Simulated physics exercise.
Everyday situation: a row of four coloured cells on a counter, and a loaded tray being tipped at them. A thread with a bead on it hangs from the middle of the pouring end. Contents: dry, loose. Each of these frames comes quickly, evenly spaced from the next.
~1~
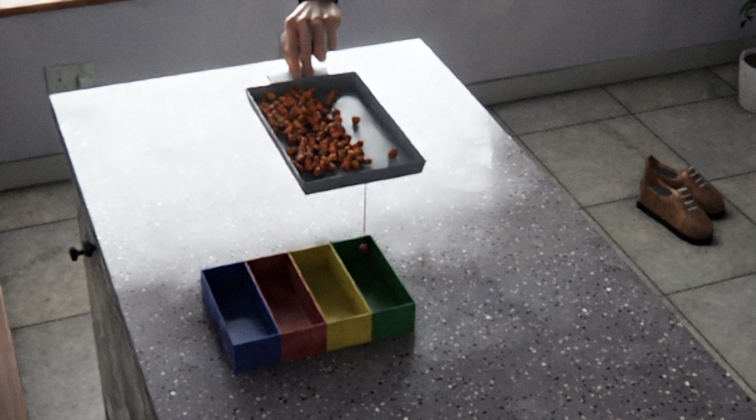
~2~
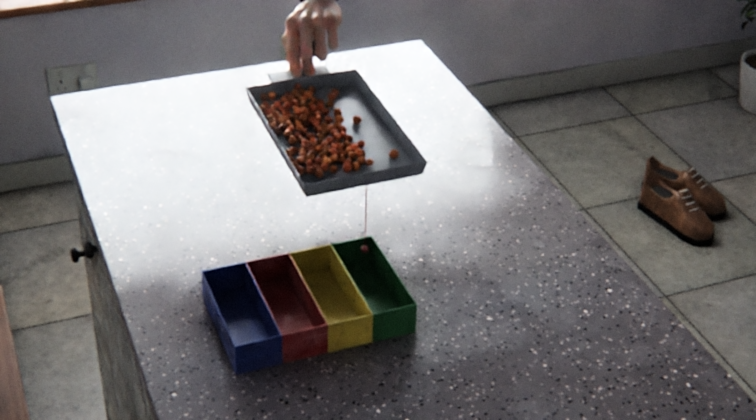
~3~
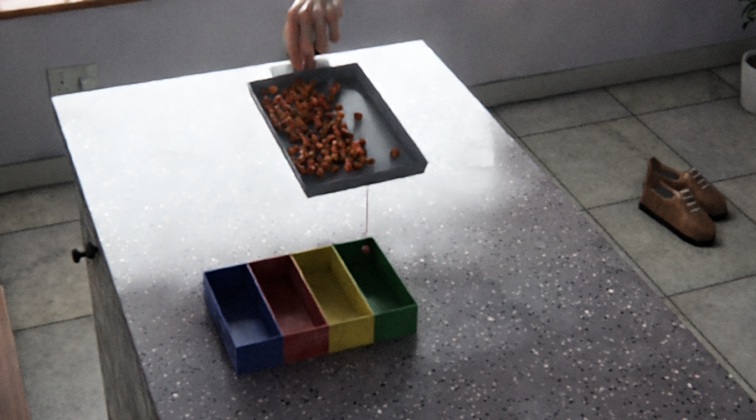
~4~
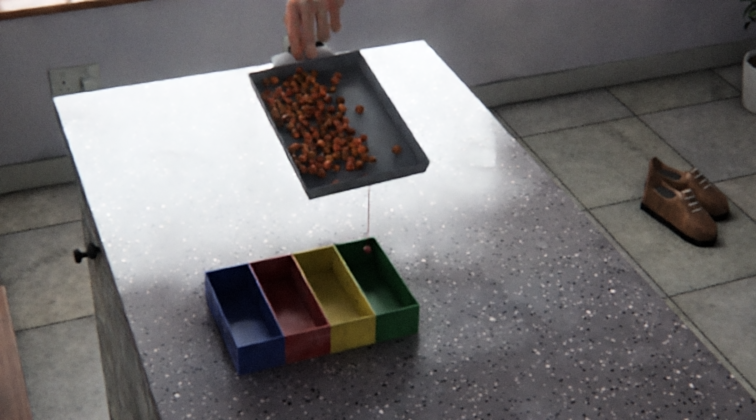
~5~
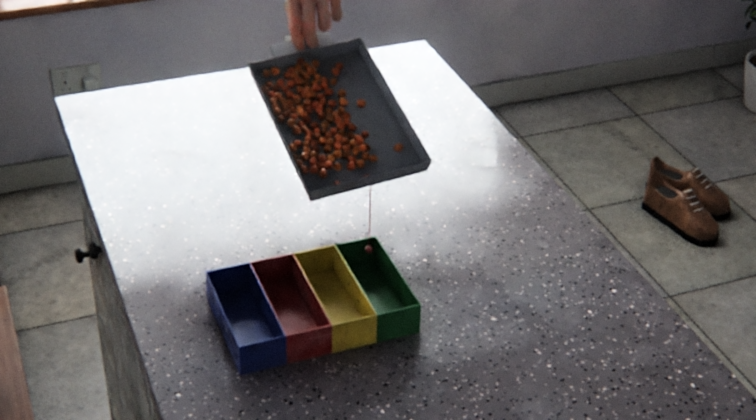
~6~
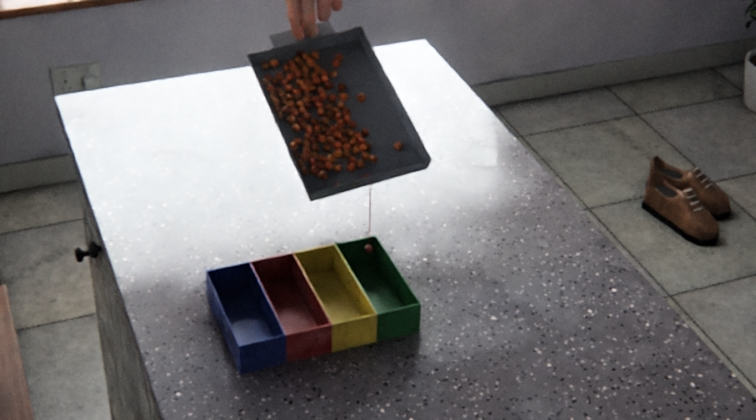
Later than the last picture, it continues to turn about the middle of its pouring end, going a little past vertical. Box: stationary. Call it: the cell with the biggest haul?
The yellow compartment.
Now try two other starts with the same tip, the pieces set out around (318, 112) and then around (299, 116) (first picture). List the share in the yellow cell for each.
Roughly 70 per cent, then roughly 60 per cent.
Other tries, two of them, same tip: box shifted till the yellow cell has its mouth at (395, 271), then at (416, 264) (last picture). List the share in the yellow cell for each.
Close to 0 in a hundred, then close to 0 in a hundred.
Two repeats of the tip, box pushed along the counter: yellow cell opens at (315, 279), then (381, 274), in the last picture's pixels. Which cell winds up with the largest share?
First try: The cell in yellow. Second try: The red one.
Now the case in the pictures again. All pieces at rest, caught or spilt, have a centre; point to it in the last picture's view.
Near pixel (334, 312).
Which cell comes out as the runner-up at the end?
Next after the leader comes red.
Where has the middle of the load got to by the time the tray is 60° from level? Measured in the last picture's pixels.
I'd put the middle of the pieces at roughly (326, 147).
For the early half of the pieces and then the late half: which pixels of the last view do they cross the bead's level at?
Near (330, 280) to start, and near (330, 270) afterwards.
Just after the last frame, tray tipped steeply; every one on the tray.
A moment on, tray tipped right over; roughly half on the tray; roughly a quarter in the yellow cell; about a tenth in the red cell; just a few in the green cell; roughly a quarter falling or outside the box.
Further on, tray tipped past a quarter turn; roughly two thirds in the yellow cell; roughly a quarter in the red cell; about a tenth in the green cell; just a few in the blue cell; just a few falling or outside the box.
When it is over, tray tipped past a quarter turn; roughly two thirds in the yellow cell; roughly a quarter in the red cell; about a tenth in the green cell; just a few in the blue cell; just a few outside the box.
